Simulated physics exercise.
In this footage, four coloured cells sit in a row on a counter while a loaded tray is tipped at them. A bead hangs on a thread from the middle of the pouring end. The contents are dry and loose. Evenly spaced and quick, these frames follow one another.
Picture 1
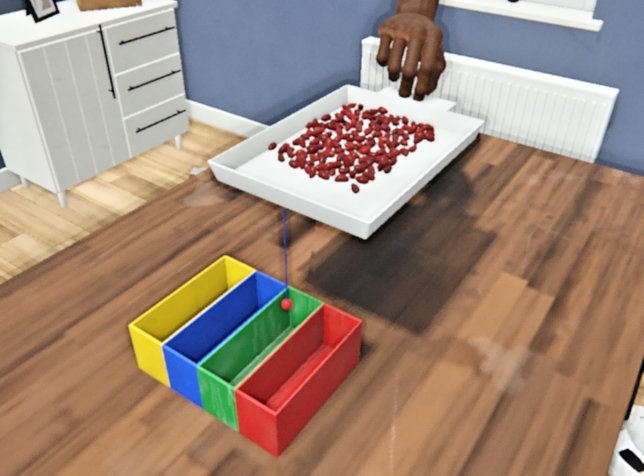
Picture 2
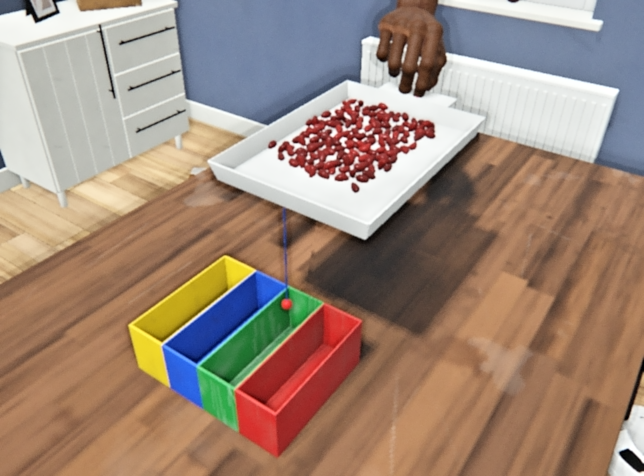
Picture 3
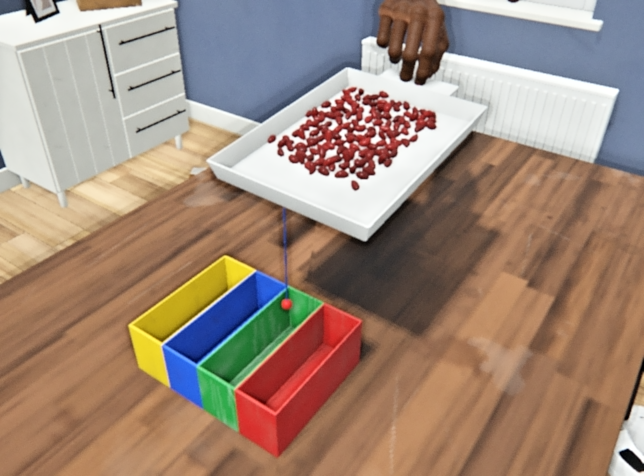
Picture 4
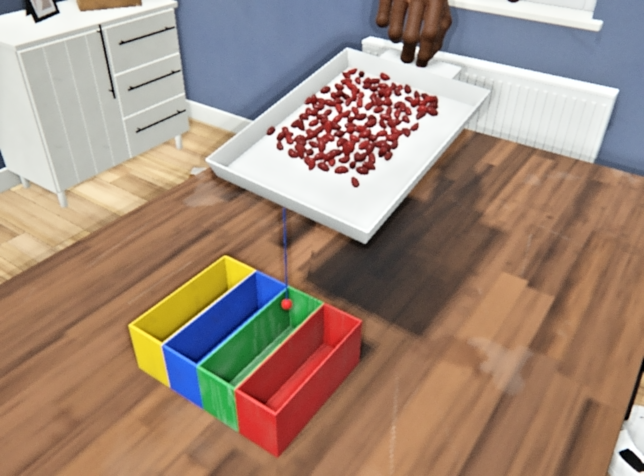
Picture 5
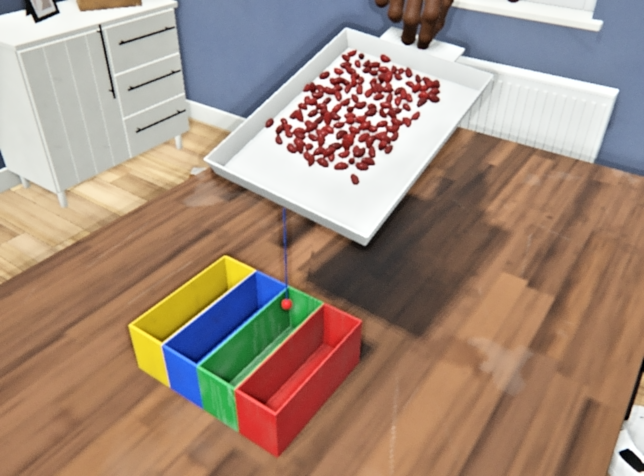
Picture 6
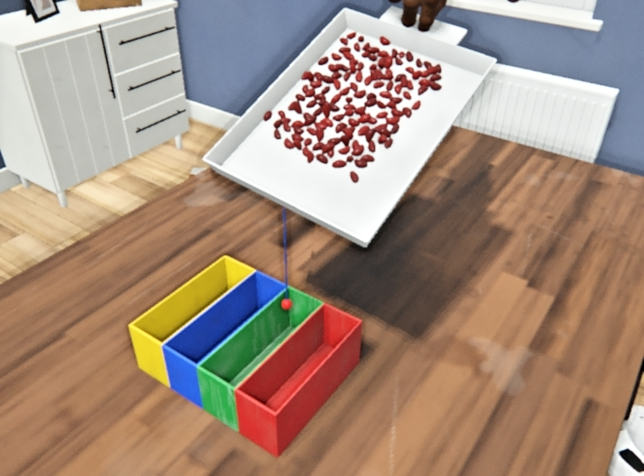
A hand raised the far end of a white tray of red kidney beans, tilting it steadily more steeply above yellow, blue, green and red cells, while the beans stayed on the tray.
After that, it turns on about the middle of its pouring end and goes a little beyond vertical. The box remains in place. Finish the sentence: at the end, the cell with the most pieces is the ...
... Red one.
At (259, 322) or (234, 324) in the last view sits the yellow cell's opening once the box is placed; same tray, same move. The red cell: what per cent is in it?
You'd get 20 in a hundred the first time and 30 in a hundred the second.
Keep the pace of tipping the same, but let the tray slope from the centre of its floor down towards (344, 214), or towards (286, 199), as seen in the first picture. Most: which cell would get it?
The cell in red, then that blue cell.
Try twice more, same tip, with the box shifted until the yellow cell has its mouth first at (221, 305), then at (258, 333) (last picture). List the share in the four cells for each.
Roughly 80 % and then 100 %.
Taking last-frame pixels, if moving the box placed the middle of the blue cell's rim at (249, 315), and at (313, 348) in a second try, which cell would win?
Case 1 - the red one; case 2 - that green cell.
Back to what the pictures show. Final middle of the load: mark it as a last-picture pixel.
Somewhere around (319, 421) in the last picture.
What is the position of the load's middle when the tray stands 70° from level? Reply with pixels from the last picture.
Mark it at roughly (326, 208) in the final frame.
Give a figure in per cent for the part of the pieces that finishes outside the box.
About 50 per cent.
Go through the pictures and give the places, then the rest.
Corners of the pouring end (217, 161) and (367, 218), level; middle of the load (361, 139), kidney beans; bead on its thread (287, 304); yellow cell (150, 352); blue cell (183, 373); green cell (218, 395); red cell (257, 419), in the first picture.
Corners of the pouring end (216, 160) and (366, 219), level; middle of the load (361, 137), in the second picture.
Corners of the pouring end (216, 160) and (366, 221), tipped barely, lowest at the right corner; middle of the load (361, 129), in the third picture.
Corners of the pouring end (214, 158) and (365, 225), tipped a little, lowest at the right corner; middle of the load (361, 117), in the fourth picture.
Corners of the pouring end (213, 158) and (365, 230), tipped clearly, lowest at the right corner; middle of the load (361, 106), in the fifth picture.
Corners of the pouring end (211, 157) and (364, 234), tipped clearly, lowest at the right corner; middle of the load (349, 100); yellow cell (150, 352); blue cell (183, 373); green cell (218, 395); red cell (257, 419), in the sixth picture.
Just after the last frame, tray tipped steeply; almost all on the tray; about a tenth falling or outside the box.
A moment on, tray tipped past a quarter turn; roughly a quarter on the tray; about a tenth in the red cell; about a tenth in the green cell; just a few in the blue cell; roughly two thirds falling or outside the box.
Further on, tray tipped past a quarter turn; roughly a quarter in the red cell; about a tenth in the green cell; just a few in the blue cell; roughly half falling or outside the box.
When it is over, tray tipped past a quarter turn; roughly a quarter in the red cell; about a tenth in the green cell; just a few in the blue cell; not one in the yellow cell; roughly half outside the box.
